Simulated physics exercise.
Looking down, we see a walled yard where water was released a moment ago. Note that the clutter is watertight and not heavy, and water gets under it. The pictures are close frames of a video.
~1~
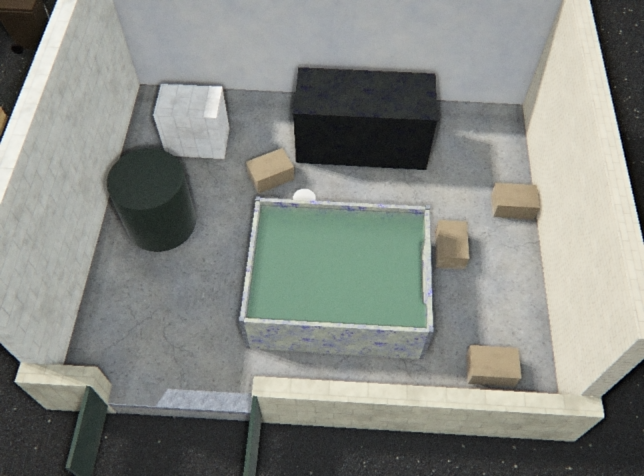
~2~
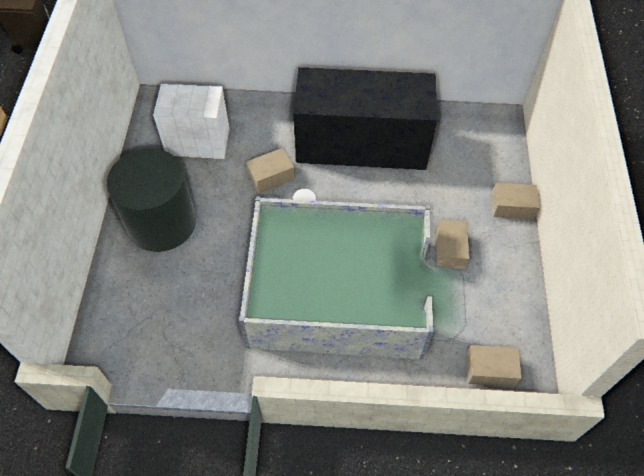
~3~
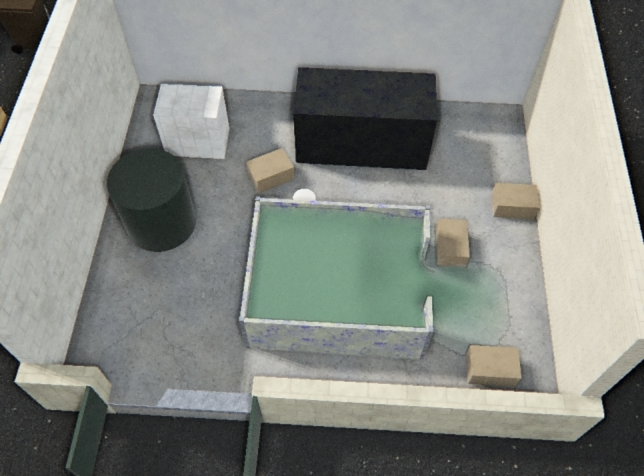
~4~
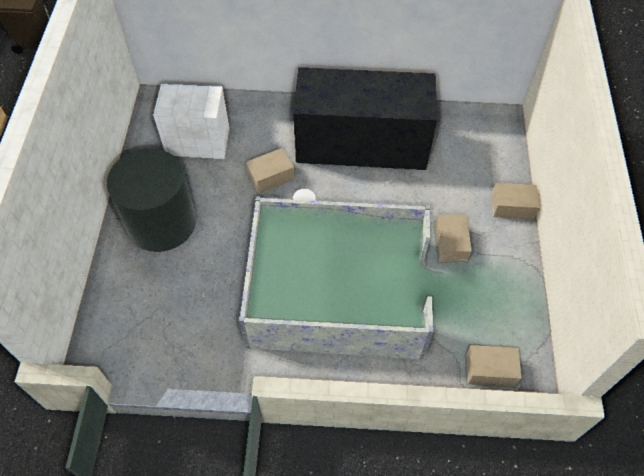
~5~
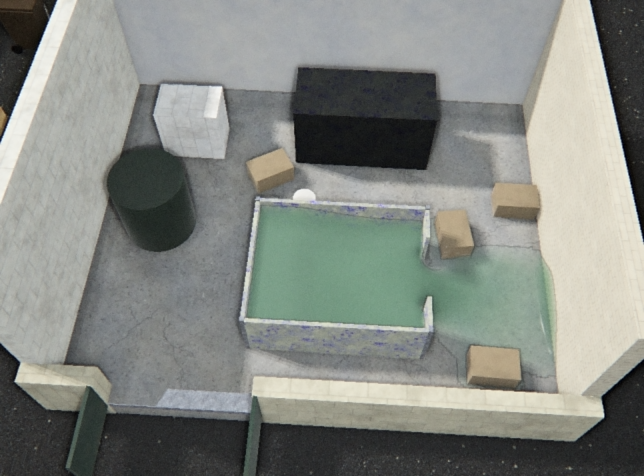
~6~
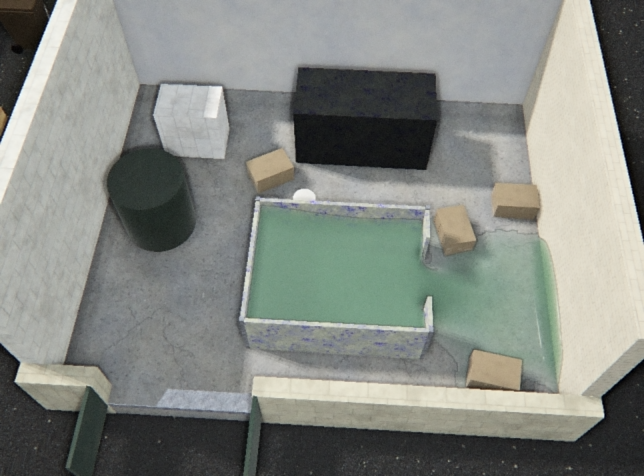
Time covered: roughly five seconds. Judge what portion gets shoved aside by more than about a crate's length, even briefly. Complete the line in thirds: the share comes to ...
The share comes to between one and two thirds.
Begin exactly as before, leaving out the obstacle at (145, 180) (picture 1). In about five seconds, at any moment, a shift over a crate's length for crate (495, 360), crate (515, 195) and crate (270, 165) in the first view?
Taking them in turn, the first traveled far, the second traveled far, and the third stayed within range.
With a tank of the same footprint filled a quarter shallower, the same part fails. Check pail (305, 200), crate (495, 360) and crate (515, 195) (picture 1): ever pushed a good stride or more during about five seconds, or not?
One after the other: Short of that, moved that far, yes.
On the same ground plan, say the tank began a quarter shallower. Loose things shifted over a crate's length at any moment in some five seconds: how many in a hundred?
By my count, 40 %.
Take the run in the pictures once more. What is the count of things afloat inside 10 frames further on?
I count 1.
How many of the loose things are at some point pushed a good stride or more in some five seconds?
It adds up to 2.
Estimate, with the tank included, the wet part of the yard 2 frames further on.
I'd call it close to 25 per cent.
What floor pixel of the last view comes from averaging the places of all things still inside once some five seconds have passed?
Their centre sits close to (378, 215) on the floor of the last picture.
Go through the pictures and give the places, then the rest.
A crate at (453, 239), on the bottom; a crate at (496, 362), on the bottom; 0 of 5 have shifted, in the first frame.
A crate at (453, 239), on the bottom; a crate at (496, 362) rests on the ground; 0 of 5 have shifted, in the second frame.
A crate at (454, 237) rests on the ground; a crate at (496, 362) rests on the ground; 0 of 5 have shifted, in the third frame.
A crate at (454, 233) rests on the ground, close to its start; a crate at (496, 362) rests on the ground; 1 of 5 have shifted, in the fourth frame.
A crate at (455, 228) rests on the ground, close to its start; a crate at (496, 362), on the bottom; 1 of 5 have shifted, in the fifth frame.
A crate at (456, 224), on the bottom, close to its start; a crate at (496, 370) rests on the ground, close to its start; 2 of 5 have shifted, in the sixth frame.
A moment on, 0 of 5 are well off their spots; 0 afloat.
Next, 2 of 5 are well off their spots; 1 afloat.
Later, 2 of 5 are well off their spots; 2 afloat.
In the end, 2 of 5 are well off their spots, and 2 have been at some point; 2 afloat.
